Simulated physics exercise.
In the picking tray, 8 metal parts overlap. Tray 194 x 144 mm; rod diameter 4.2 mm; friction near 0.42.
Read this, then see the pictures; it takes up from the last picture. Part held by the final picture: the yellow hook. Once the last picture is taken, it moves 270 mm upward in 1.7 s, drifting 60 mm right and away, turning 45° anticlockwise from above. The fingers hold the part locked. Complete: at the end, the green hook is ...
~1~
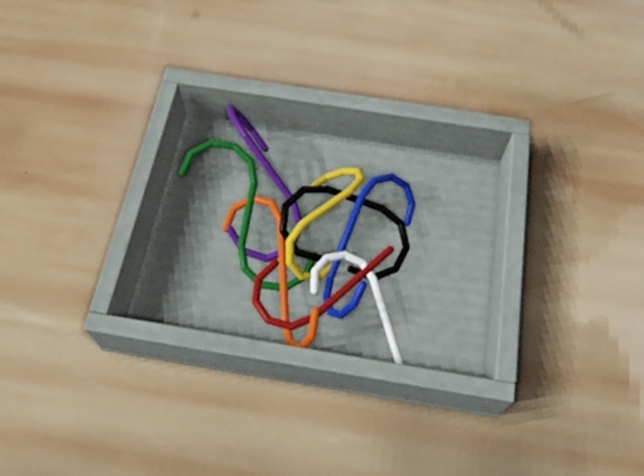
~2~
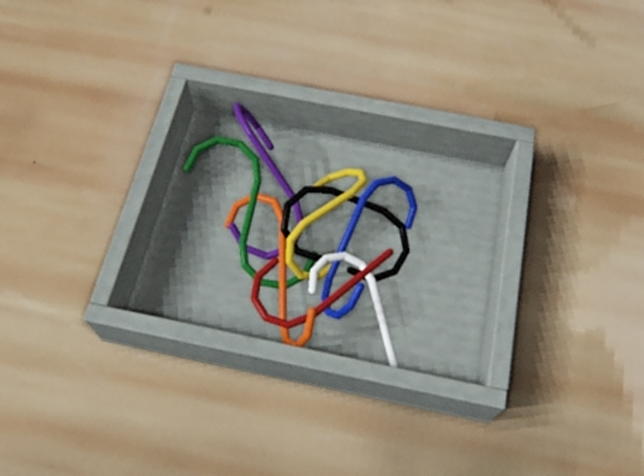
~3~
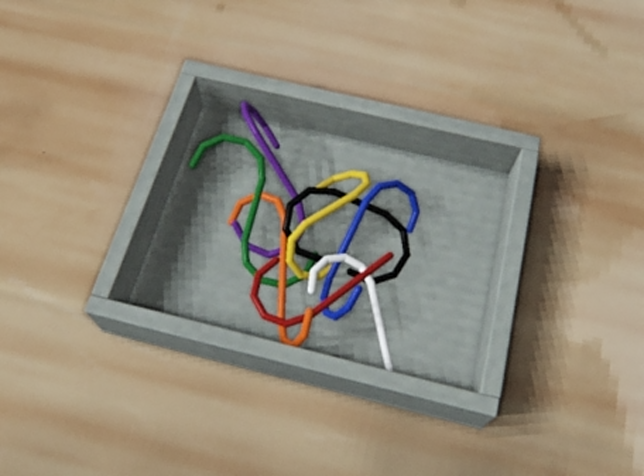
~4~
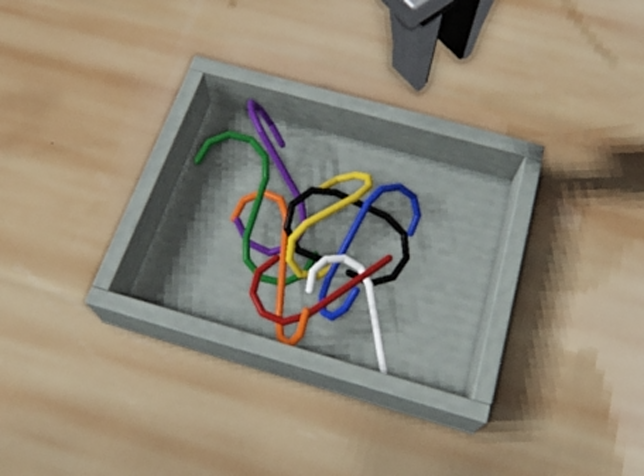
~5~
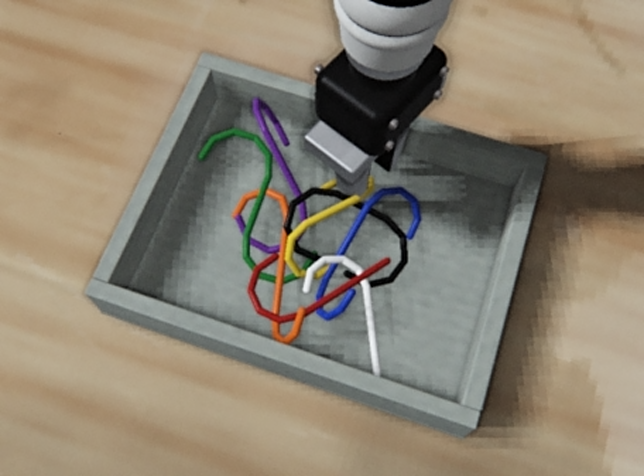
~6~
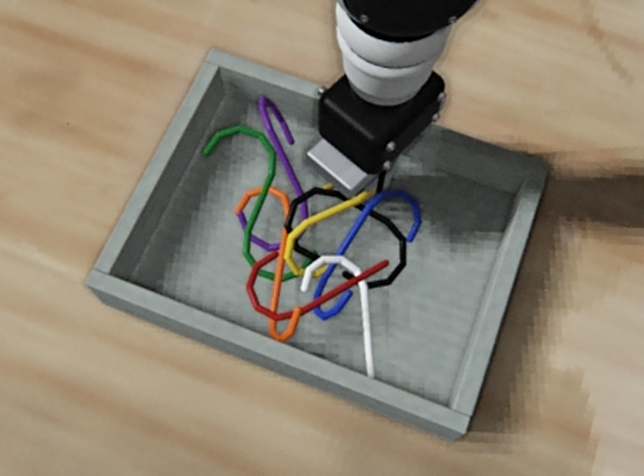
... down in the tray.
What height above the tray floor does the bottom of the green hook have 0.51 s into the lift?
Height: Approx. 0 mm.
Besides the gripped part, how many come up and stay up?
0.
Then, 0.51 s into the lift, lowest point more than 20 mm over the tray floor, yellow hook 58 mm.
Then, 0.93 s into the lift, lowest point more than 20 mm over the tray floor, yellow hook 158 mm.
Then, 1.70 s into the lift, lowest point more than 20 mm over the tray floor, yellow hook 272 mm.
Finally, hanging yellow hook 272 mm; the other 7 are down.
